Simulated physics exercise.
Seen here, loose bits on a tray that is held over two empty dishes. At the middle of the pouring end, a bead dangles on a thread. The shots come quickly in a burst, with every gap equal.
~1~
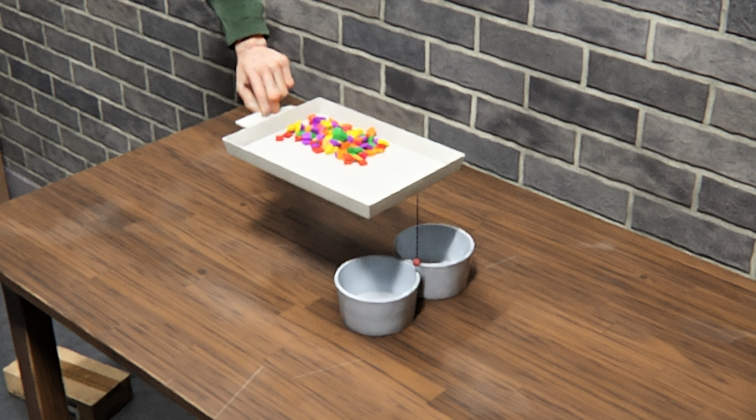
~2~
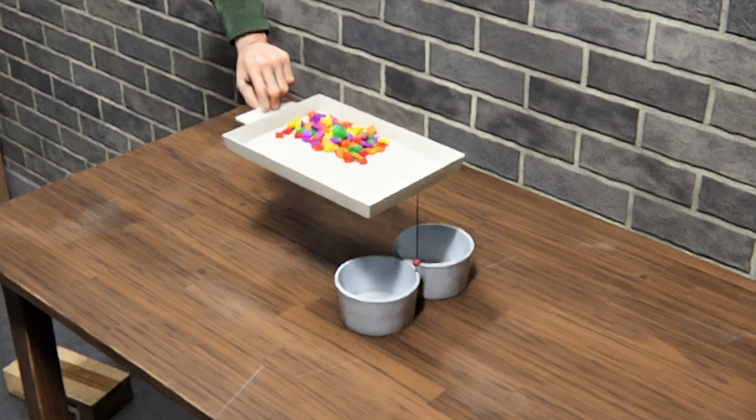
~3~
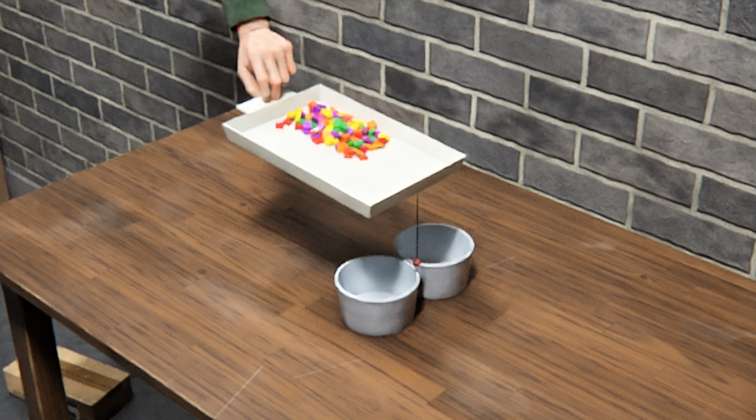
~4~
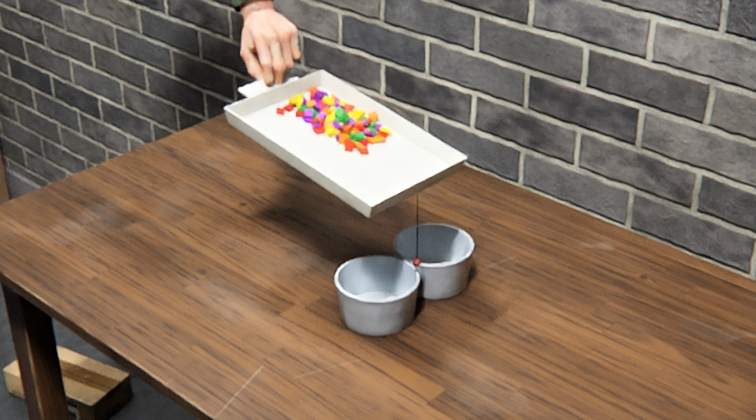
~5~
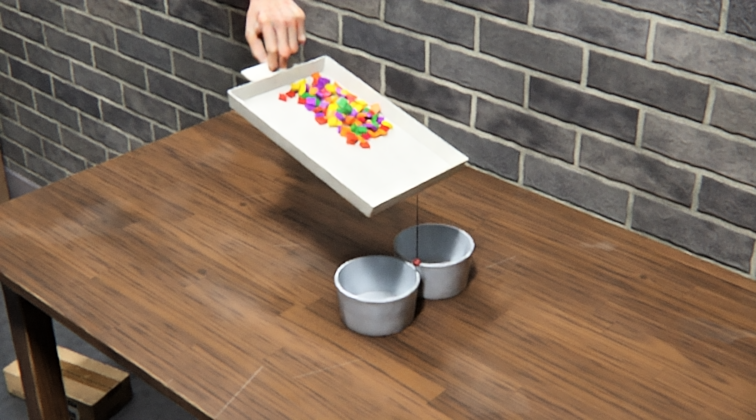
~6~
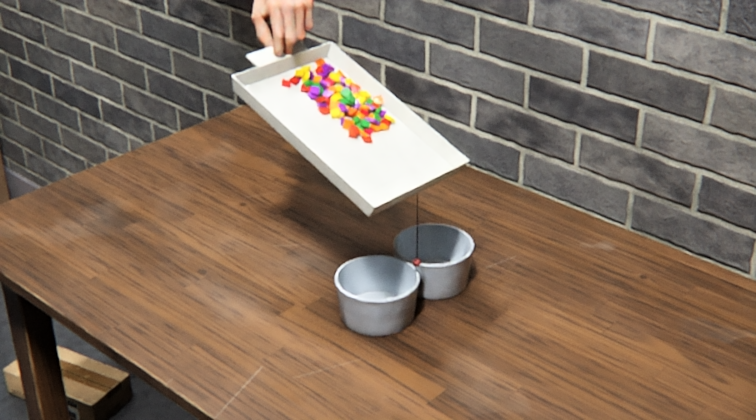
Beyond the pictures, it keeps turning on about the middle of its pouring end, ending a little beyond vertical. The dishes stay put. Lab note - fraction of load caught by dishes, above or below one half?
Below one half.
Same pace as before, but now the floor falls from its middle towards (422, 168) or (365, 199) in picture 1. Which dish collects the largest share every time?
The right-side dish first and the left-side dish second.
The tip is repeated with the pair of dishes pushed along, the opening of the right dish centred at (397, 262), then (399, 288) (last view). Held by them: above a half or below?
For the two tries in order: Not as much as half, not as much as half.
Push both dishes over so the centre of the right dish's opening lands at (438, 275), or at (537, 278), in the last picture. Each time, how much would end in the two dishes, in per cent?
Roughly 40 per cent, and 20 per cent.
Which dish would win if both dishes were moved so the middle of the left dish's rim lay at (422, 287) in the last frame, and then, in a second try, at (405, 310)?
In the first position the right of the two, in the second the right of the two.
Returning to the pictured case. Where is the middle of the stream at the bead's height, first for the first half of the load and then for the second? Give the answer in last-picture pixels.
First roughly (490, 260), then roughly (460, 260).
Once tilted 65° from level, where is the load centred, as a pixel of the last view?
Somewhere about pixel (442, 163).
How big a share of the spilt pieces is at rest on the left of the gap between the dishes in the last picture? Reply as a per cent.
Near 0 in a hundred.
Just after the last frame, tray tipped steeply; almost all on the tray; just a few in the air.
A moment on, tray tipped past a quarter turn; roughly a quarter on the tray; just a few in the right dish; roughly two thirds outside both; about a tenth in the air.
Further on, tray tipped past a quarter turn; just a few in the right dish; almost all outside both.
When it is over, tray tipped past a quarter turn; not one in the left dish; just a few in the right dish; almost all outside both.
